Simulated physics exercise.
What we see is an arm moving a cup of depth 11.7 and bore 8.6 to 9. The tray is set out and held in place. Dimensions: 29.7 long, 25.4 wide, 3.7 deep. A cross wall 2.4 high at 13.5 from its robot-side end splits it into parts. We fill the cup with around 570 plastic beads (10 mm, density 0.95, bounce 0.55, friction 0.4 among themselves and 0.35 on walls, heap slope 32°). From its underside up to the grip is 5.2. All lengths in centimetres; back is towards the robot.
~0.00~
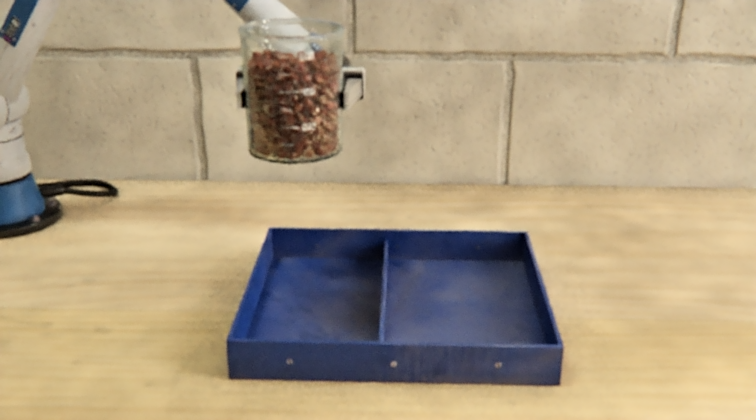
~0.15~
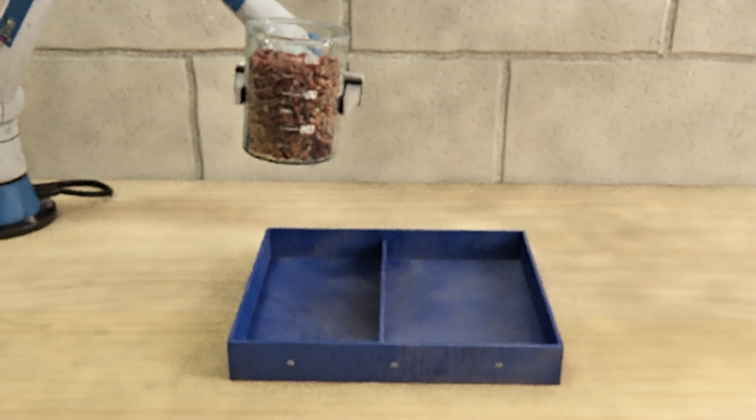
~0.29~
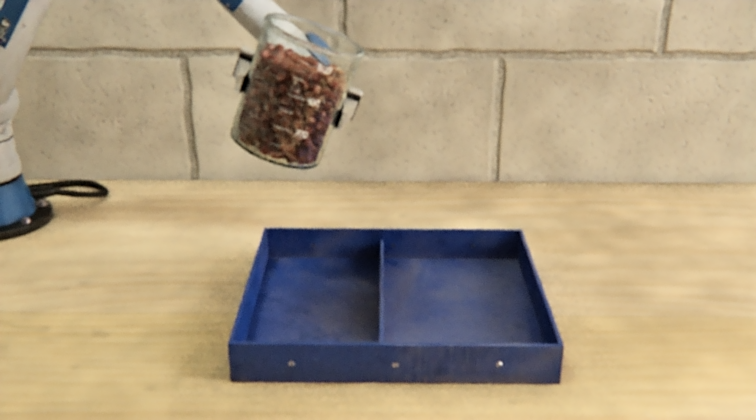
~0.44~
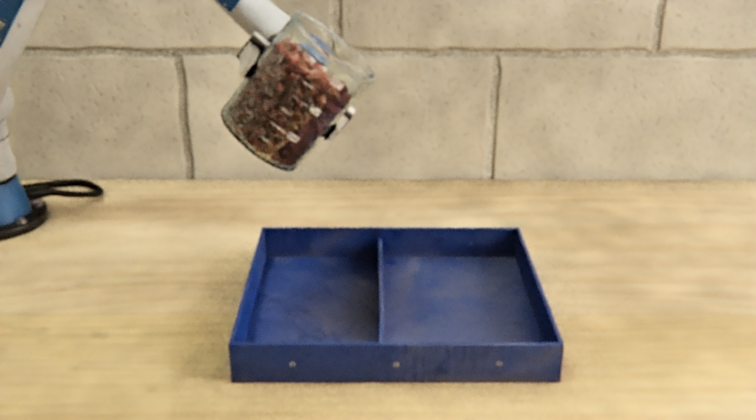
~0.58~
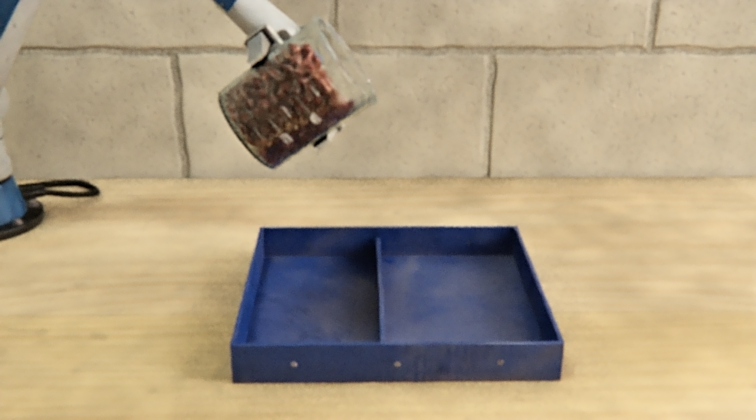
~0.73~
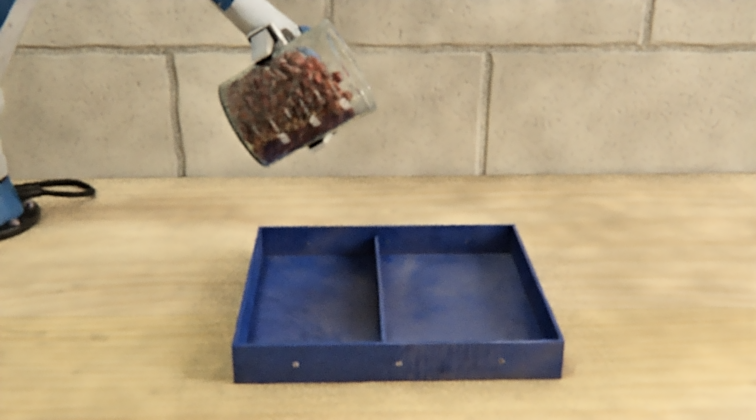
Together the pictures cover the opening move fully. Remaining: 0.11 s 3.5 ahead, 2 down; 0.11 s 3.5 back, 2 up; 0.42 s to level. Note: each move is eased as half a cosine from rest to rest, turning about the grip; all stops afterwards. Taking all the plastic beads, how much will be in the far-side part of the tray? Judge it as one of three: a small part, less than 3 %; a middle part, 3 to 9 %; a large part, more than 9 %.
A middle part, 3 to 9 %.
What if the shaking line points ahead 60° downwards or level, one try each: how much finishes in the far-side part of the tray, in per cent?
About 0 and 15 per cent.
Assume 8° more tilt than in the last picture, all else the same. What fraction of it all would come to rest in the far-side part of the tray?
Expected: Around 10 %.
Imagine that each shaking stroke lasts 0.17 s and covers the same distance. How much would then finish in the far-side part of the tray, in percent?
Estimate: Close to 0 percent.
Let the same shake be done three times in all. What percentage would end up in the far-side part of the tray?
My guess is near 10 per cent.
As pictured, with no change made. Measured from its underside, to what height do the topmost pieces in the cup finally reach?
Around 11.0 centimetres above the underside.
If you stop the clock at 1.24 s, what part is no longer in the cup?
5 %.
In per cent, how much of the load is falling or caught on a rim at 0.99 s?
4 %.
By 0.99 s, tilted 59° forward, highest piece 26 above the table; 550 in the cup, 23 in flight or on a rim.
By 1.24 s, tilted 13° forward, highest piece 29 above the table; 541 in the cup, 30 in the far-side part, 1 in the robot-side part, 1 in flight or on a rim.
By 1.57 s, level, highest piece 29 above the table; 541 in the cup, 29 in the far-side part, 2 on the table or floor, 1 in the robot-side part.
By 2.62 s, level, highest piece 29 above the table; 541 in the cup, 29 in the far-side part, 2 on the table or floor, 1 in the robot-side part.
Final count, 541 in the cup, 29 in the far-side part, 2 on the table or floor, 1 in the robot-side part. That is 5 % in the far-side part of the tray.
